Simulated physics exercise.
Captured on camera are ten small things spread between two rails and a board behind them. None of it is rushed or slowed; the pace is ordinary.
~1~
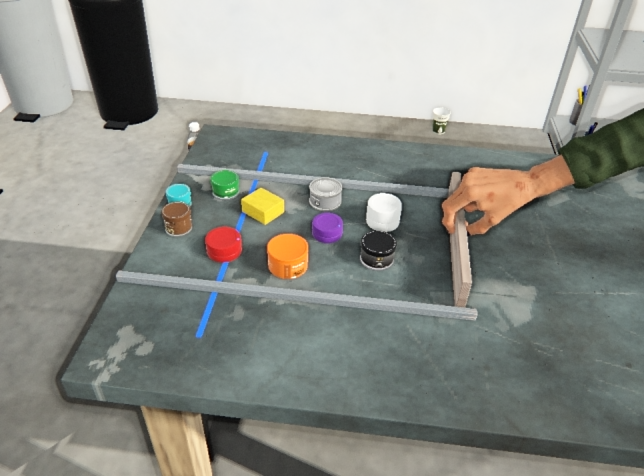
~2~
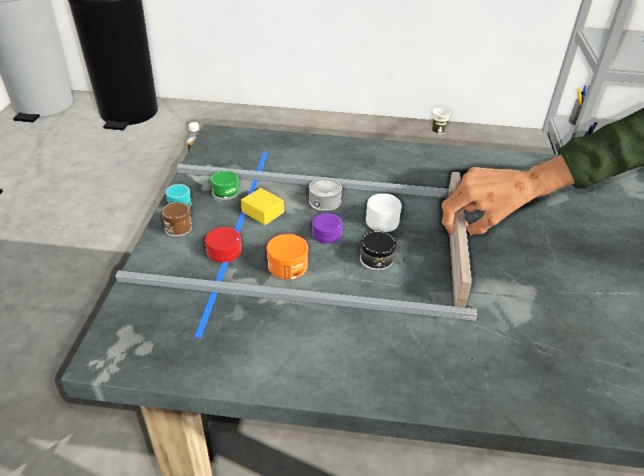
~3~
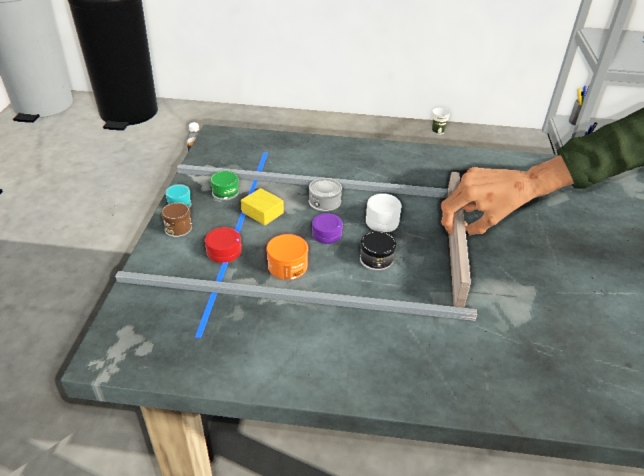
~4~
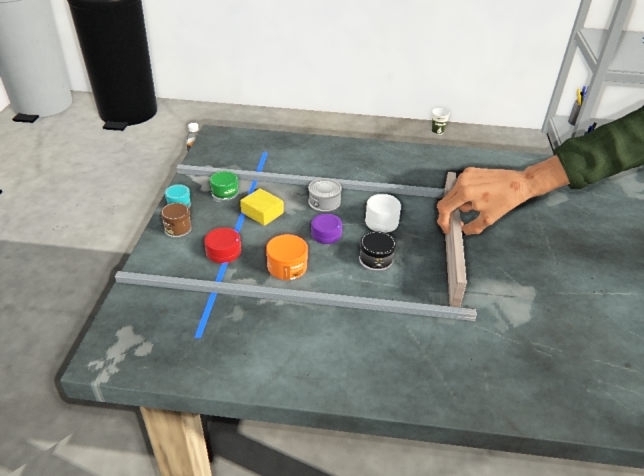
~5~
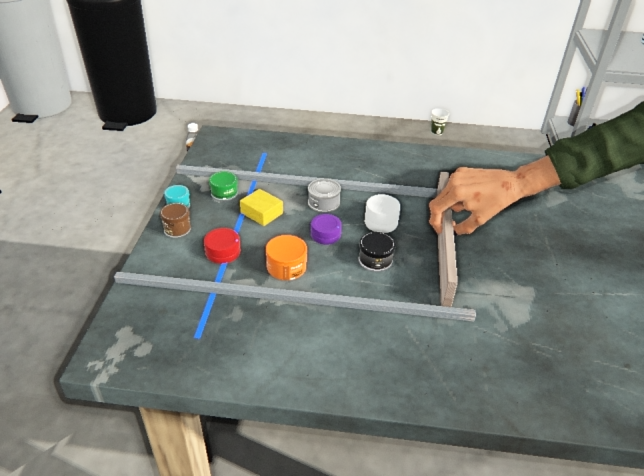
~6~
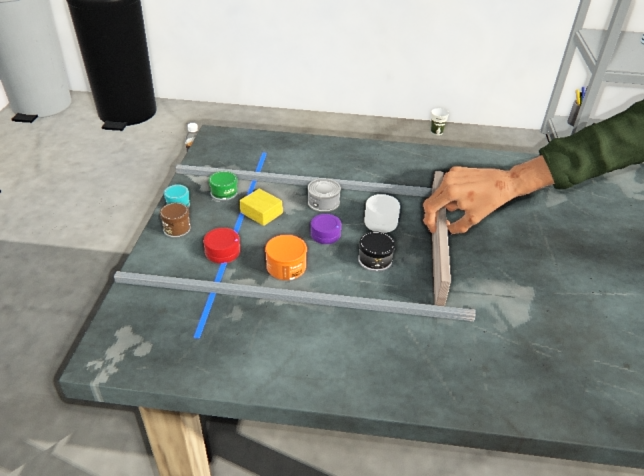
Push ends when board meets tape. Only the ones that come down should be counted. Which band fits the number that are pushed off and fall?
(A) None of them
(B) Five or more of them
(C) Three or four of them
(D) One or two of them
Option A: None of them.
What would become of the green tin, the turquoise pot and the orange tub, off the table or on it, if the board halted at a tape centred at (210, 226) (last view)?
The green tin? It is safe. The turquoise pot? It does not stay. The orange tub? It is safe.
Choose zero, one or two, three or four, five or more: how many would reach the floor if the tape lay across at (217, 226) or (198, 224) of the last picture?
Going place by place, the count is one to two; one or two.
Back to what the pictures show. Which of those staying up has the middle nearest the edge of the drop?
It's the turquoise pot that ends nearest.
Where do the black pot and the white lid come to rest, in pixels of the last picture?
Roughly (213, 238), and the other roughly (228, 198).
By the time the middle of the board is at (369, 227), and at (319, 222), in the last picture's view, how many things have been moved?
The first count is 2, and then it's 5.
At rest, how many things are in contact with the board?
5.
Soon after, none off yet; turquoise pot at rest near (177, 199); brown pot at rest near (176, 220); green tin at rest near (224, 186).
At rest, the number that fall off is zero.
